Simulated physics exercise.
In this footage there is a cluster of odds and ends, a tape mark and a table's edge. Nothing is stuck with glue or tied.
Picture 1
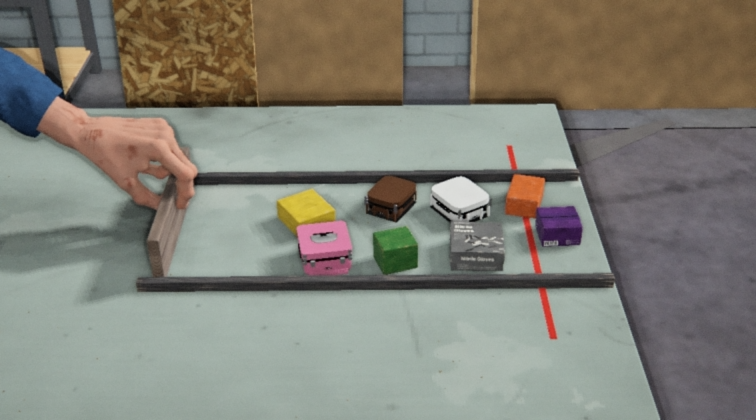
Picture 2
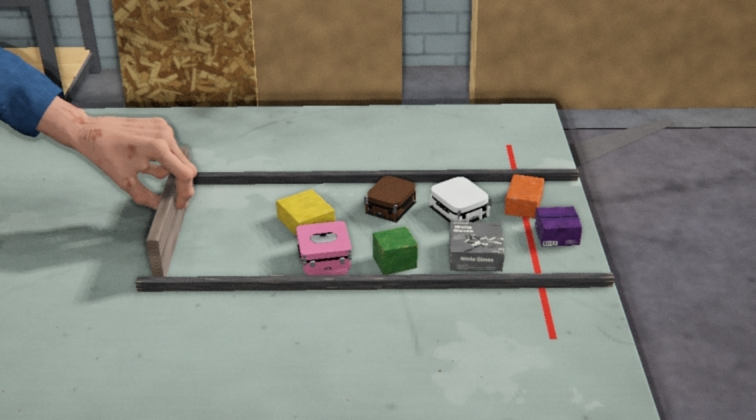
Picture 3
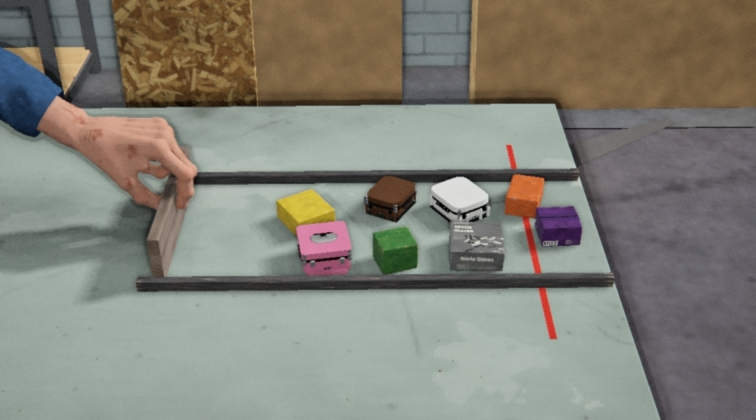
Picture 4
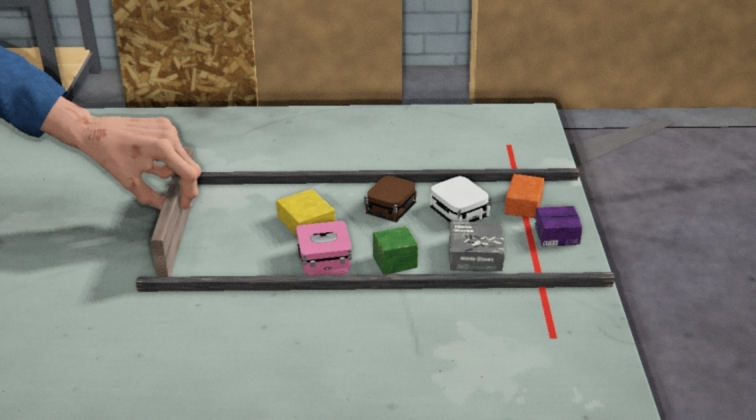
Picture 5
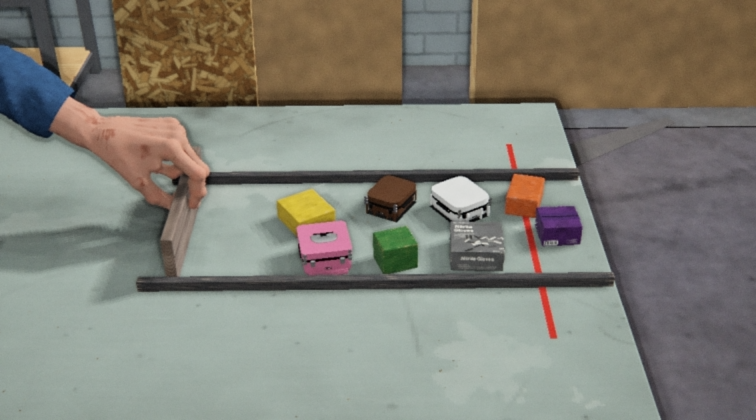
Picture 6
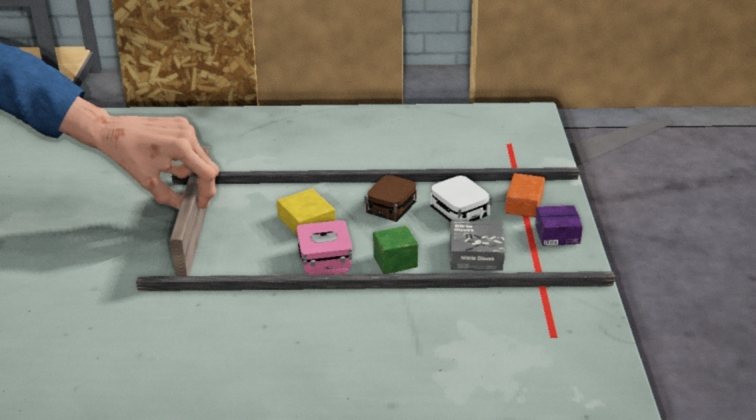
A hand slides a small board slightly right between two rails toward several still, colourful objects.
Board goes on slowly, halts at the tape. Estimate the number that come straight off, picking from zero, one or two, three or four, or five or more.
My estimate is three or four.
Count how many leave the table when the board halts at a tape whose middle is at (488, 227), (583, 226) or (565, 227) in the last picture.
It would be 1, 8 and 5.
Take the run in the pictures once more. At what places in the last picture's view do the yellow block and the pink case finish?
Positions - first (549, 217), then (560, 248).
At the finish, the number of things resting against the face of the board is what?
Count recorded: 3.
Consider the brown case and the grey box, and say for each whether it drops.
Obs.: Brown case still up; grey box down.
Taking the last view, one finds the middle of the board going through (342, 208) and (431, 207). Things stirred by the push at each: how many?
4, then 8.
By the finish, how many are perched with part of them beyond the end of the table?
It totals 2.
Soon after, none off yet; purple box at rest near (558, 225); orange block at rest near (525, 195); grey box at rest near (477, 245).
After that, none off yet; purple box at rest near (558, 225); orange block at rest near (527, 195); grey box displaced a little near (500, 245).
And then, none off yet; purple box tilting a little near (614, 219); orange block displaced about its own width near (570, 199); grey box displaced well along near (586, 238).
In the end, the number that fall off is three or four; gone, grey box, orange block and purple box.
